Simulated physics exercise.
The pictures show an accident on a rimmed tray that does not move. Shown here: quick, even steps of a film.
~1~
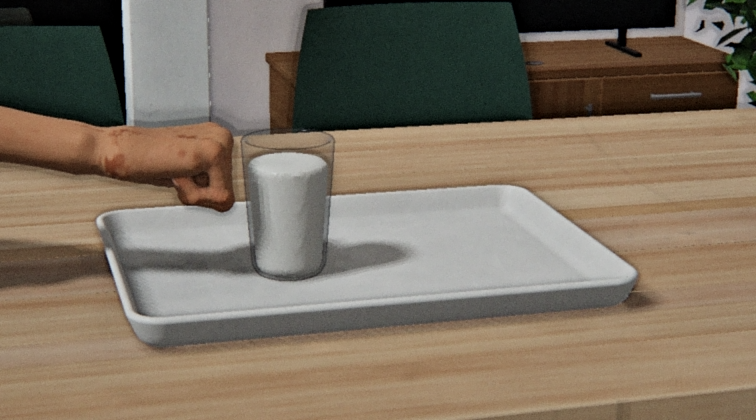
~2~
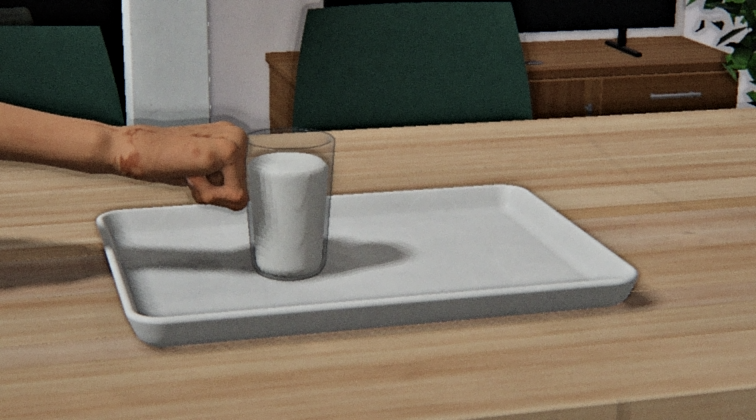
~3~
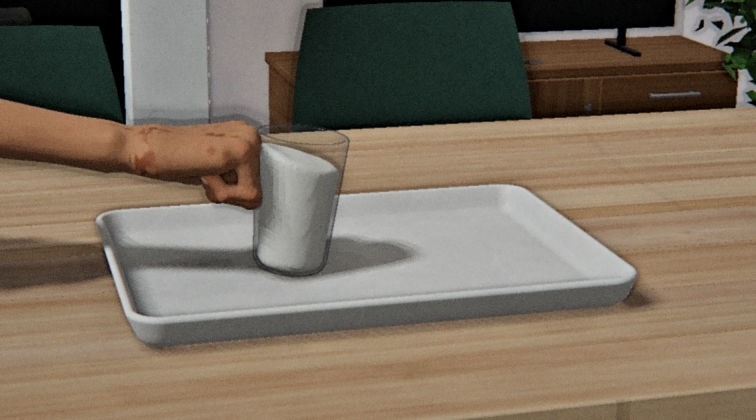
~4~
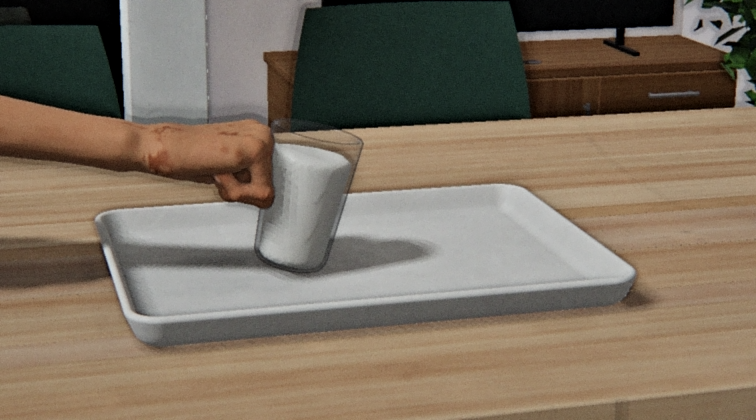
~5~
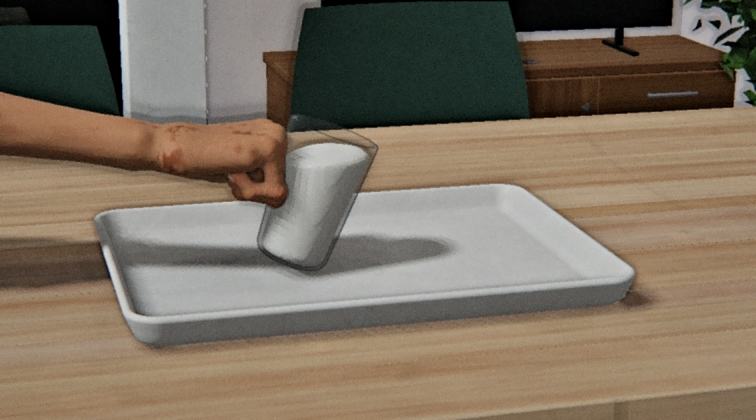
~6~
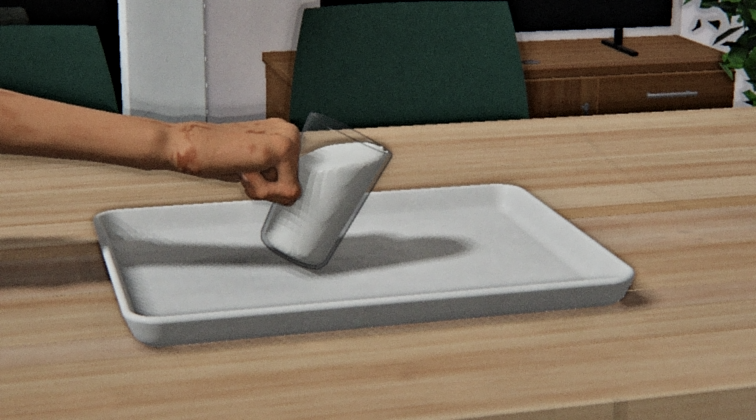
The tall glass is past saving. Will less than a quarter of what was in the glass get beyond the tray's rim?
No, a quarter or more gets past the rim.
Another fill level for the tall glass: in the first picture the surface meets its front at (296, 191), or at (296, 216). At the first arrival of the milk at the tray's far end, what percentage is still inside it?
First level: 70 per cent; second level: 65 per cent.
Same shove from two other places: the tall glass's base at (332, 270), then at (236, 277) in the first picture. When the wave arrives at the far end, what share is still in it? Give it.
In order, 85 and 60 in a hundred.
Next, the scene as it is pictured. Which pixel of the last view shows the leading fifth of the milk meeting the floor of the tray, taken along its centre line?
Roughly at (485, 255).
A moment on, the tall glass lies on its side and 95 per cent is in the glass, 5 on the tray and 0 above or beyond its rim.
Next, the tall glass lies on its side and 52 per cent is in the glass, 39 on the tray and 9 above or beyond its rim.
Then the tall glass lies on its side and 31 per cent is in the glass, 36 on the tray and 33 above or beyond its rim.
Later the tall glass lies on its side and 16 per cent is in the glass, 47 on the tray and 37 above or beyond its rim.
Finally, 63 per cent is held by tray and glass, 37 is off the tray.
